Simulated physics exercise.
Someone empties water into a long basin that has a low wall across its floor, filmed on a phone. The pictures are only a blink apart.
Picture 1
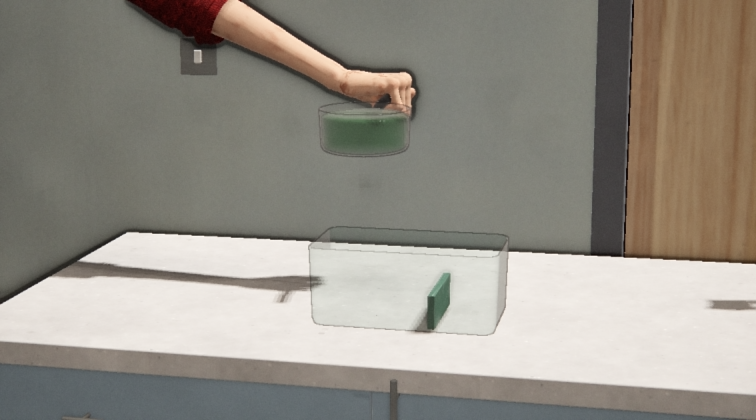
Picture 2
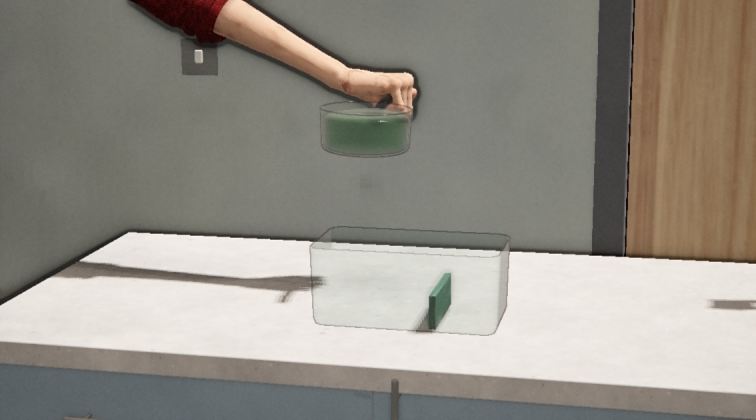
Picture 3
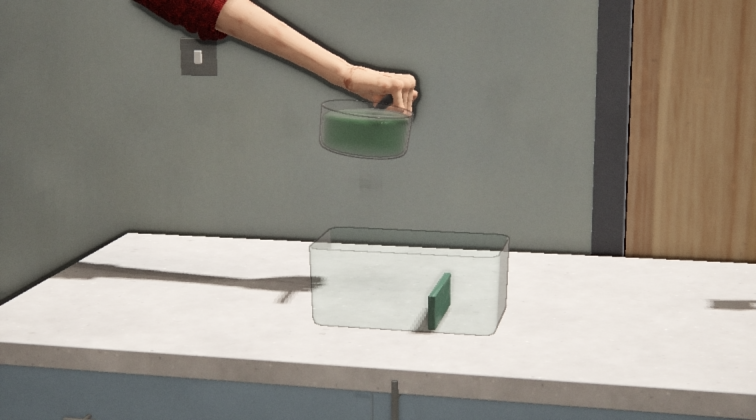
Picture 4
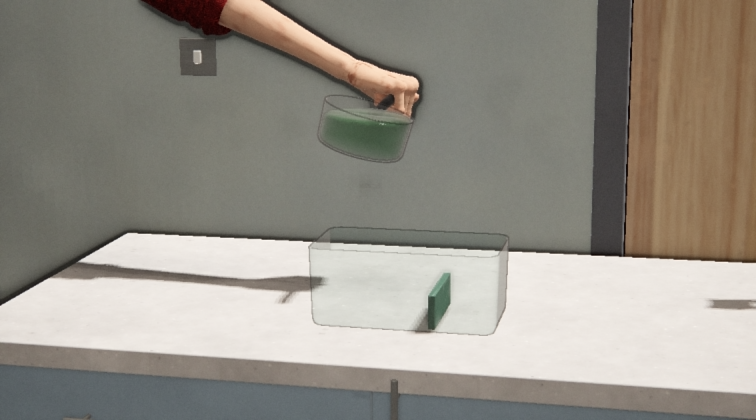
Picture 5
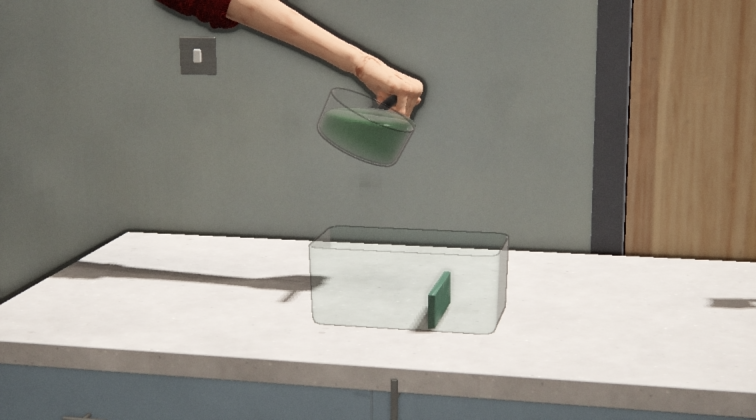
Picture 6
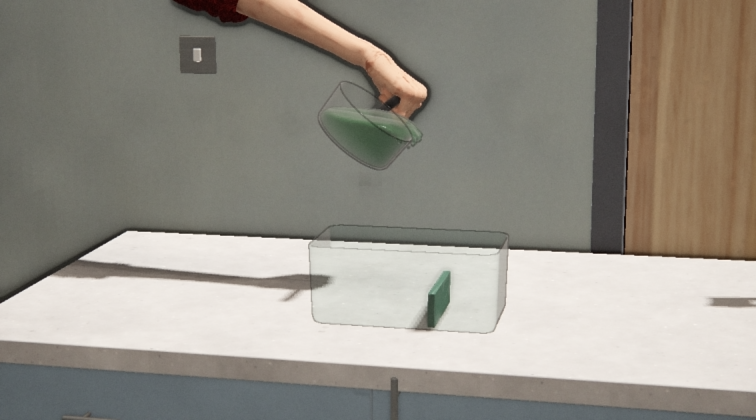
A round clear bowl of green liquid, held by a hand reaching in from the upper left in a dark red sleeve, hangs above a long clear basin in a kitchen seen from slightly above. The basin, with a small upright green piece inside, sits on a white counter with blue-grey fronts, before a grey wall with a switch and wood at right. The hand steadily tilts the bowl rightward, the liquid shifting toward its lowered right side, while the view stays still.
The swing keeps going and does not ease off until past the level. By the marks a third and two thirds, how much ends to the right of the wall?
Once it settles, the part right of the wall is a third to two thirds, I'd say.
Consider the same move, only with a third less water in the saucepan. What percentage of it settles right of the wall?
Around 30 percent, more or less.
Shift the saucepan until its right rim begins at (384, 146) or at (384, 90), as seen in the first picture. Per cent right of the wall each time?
Estimate, in order: 10 and 15 per cent.
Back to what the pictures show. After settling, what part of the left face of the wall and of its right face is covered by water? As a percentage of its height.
Near 30 on the left, 50 on the right.
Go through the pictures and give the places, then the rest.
In the first frame, it leans 0°; its right rim is at (409, 111); the water meets the walls at (323, 113) and (409, 116); the long basin's rim runs from (319, 238) to (504, 247); the wall's top is at (439, 285).
In the second frame, it leans 2°; its right rim is at (411, 112); the water meets the walls at (324, 113) and (410, 116).
In the third frame, it leans 7°; its right rim is at (412, 117); the water meets the walls at (325, 112) and (411, 118).
In the fourth frame, it leans 15°; its right rim is at (412, 123); the water meets the walls at (325, 111) and (412, 120).
In the fifth frame, it leans 26°; its right rim is at (413, 132); the water meets the walls at (325, 111) and (414, 127); 2 per cent is over the edge.
In the sixth frame, it leans 39°; its right rim is at (411, 142); the water meets the walls at (324, 108) and (403, 127); 9 per cent is over the edge.
A moment on, the saucepan is tipped right over and 10 per cent is still to pour, 4 is left of the wall and 35 right of it.
Next, the saucepan is tipped right over and 1 per cent is still to pour, 41 is left of the wall and 38 right of it.
Then the saucepan is tipped right over and 0 per cent is still to pour, 52 is left of the wall and 40 right of it.
Later the saucepan is tipped right over and 0 per cent is still to pour, 54 is left of the wall and 40 right of it.
In the end 54 per cent lies left of the wall, 40 right of it and 5 outside.
